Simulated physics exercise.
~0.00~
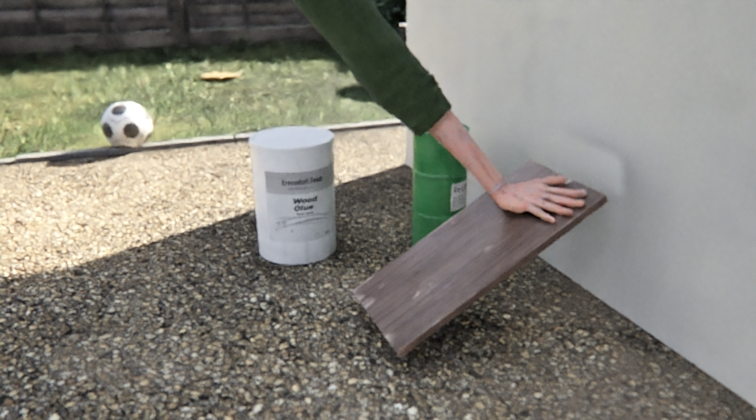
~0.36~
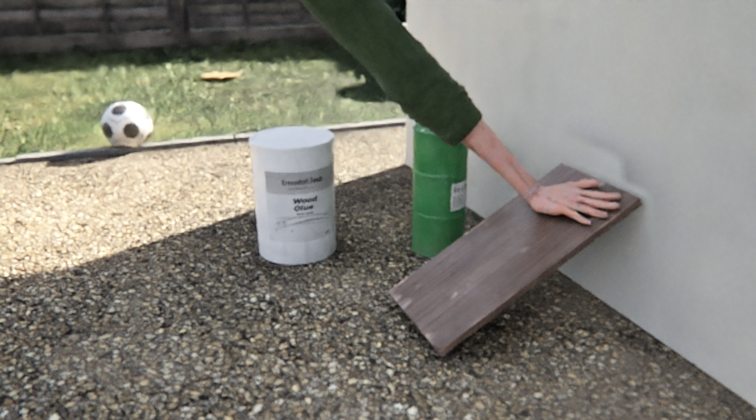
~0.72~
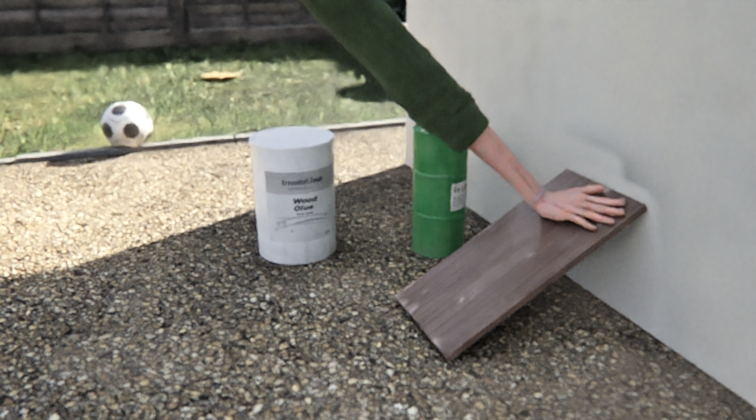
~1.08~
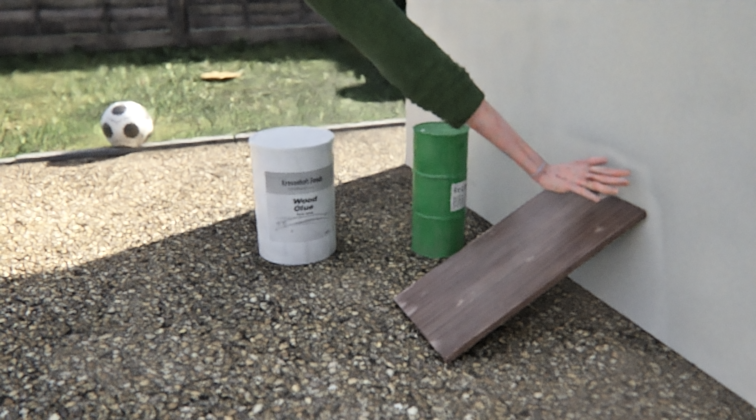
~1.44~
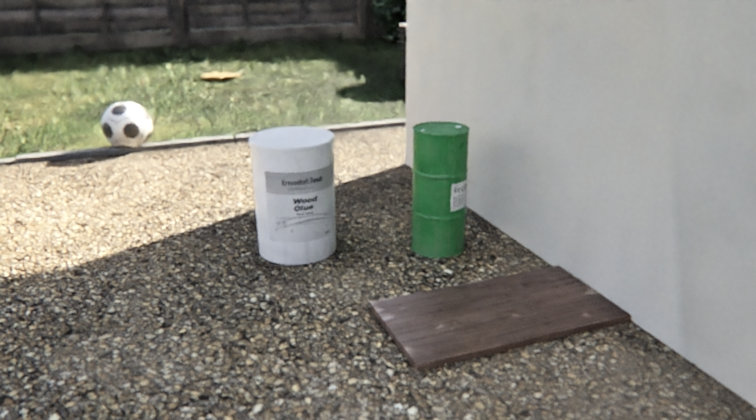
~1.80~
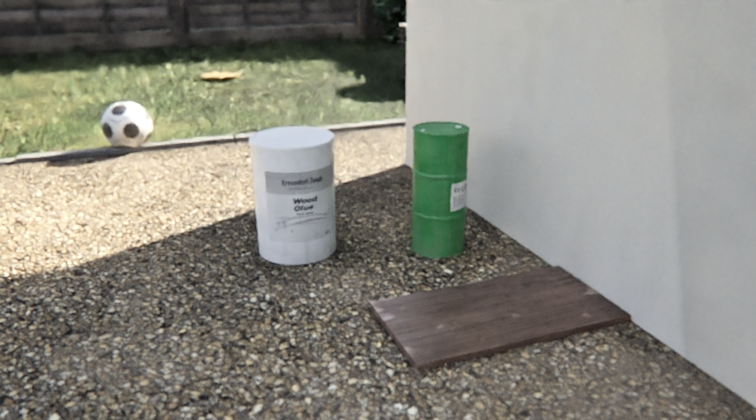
A hand leaning a brown board against a pale wall beside two containers, then letting go as it slides down flat.
